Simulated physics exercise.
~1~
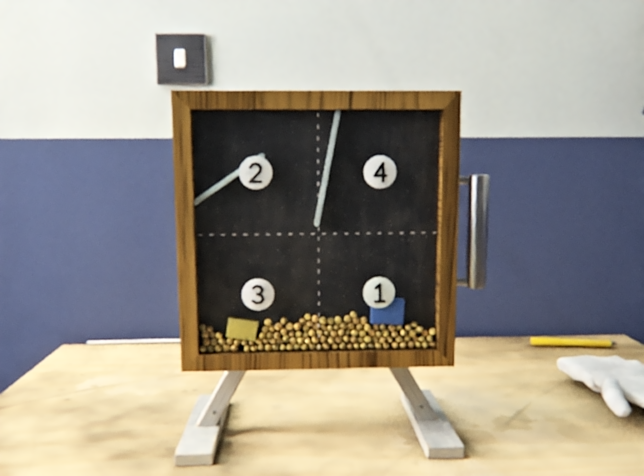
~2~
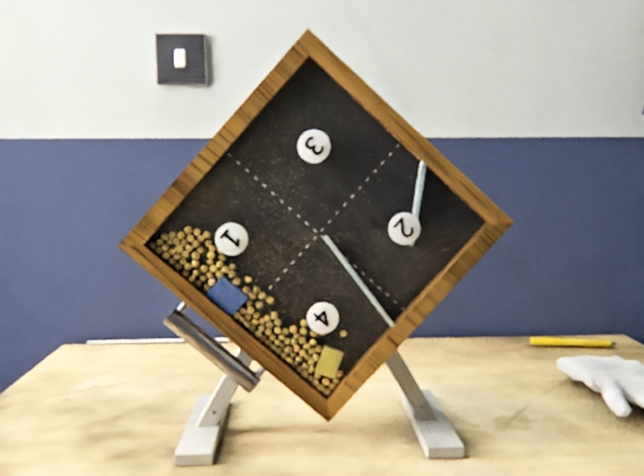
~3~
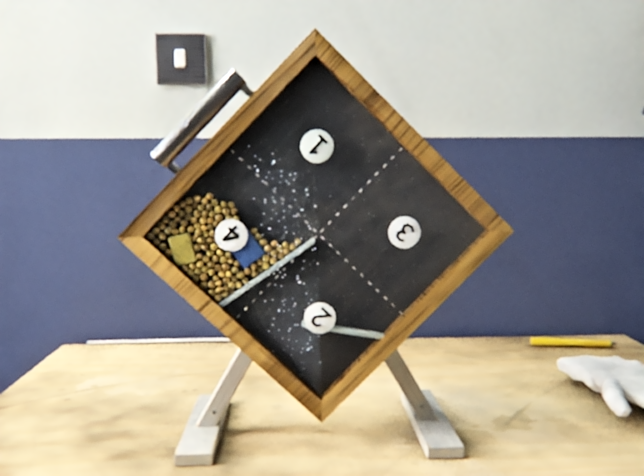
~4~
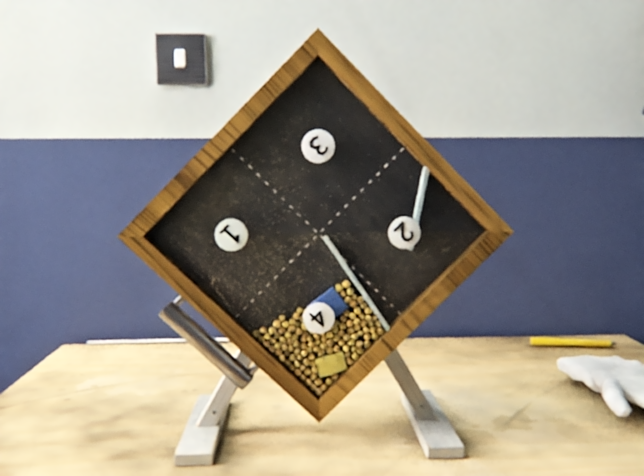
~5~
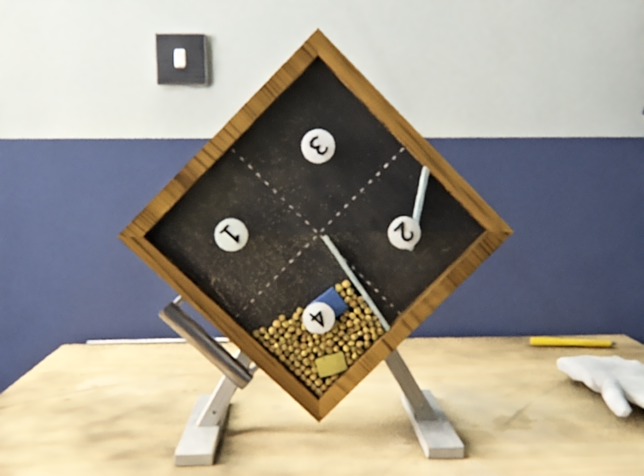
The video shows a wooden-framed puzzle box of small round beads with a blue and a yellow block turning clockwise on its stand, tumbling the contents, then swinging partway back, after which the beads and both blocks settle in quarter four at the bottom corner and stay still.
